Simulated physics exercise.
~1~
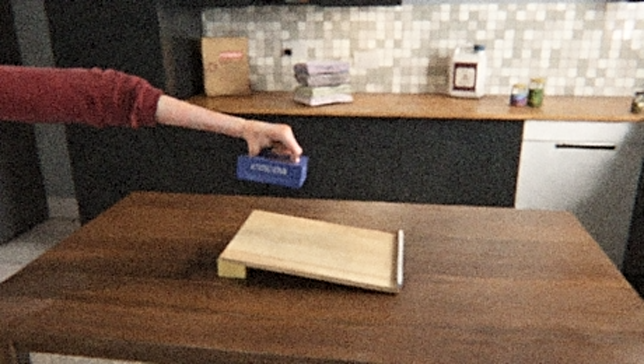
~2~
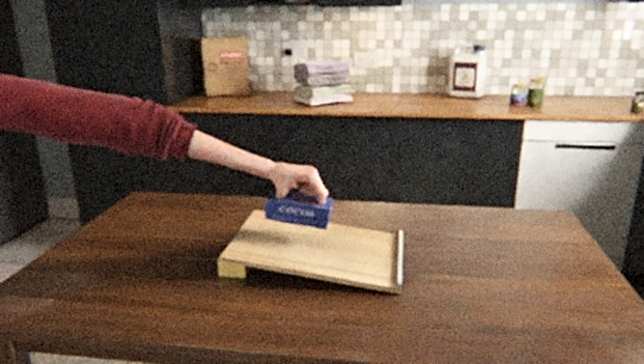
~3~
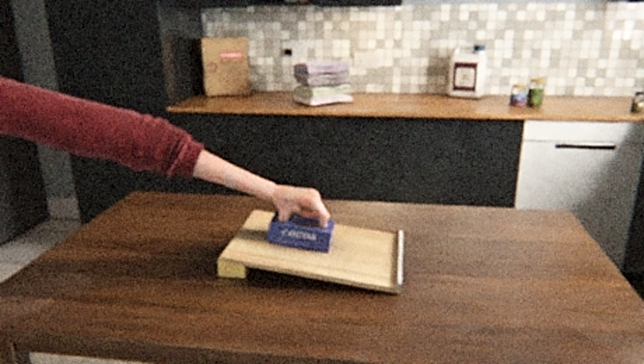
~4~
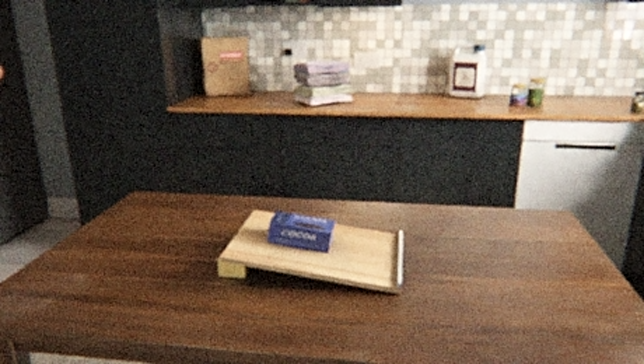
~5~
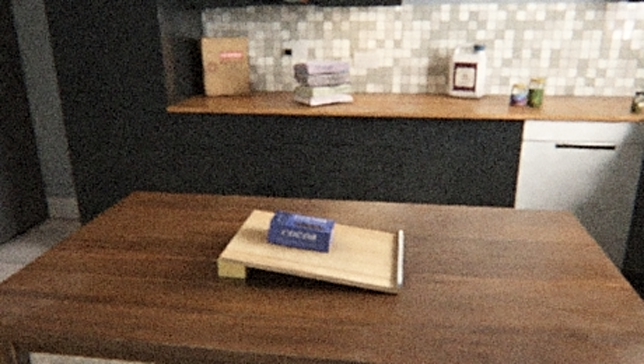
A blue packet of cocoa was carried right and down by a hand in a red sleeve and set on a slightly tilted wooden board on a table; the hand let go and drew away, and the packet stayed put.
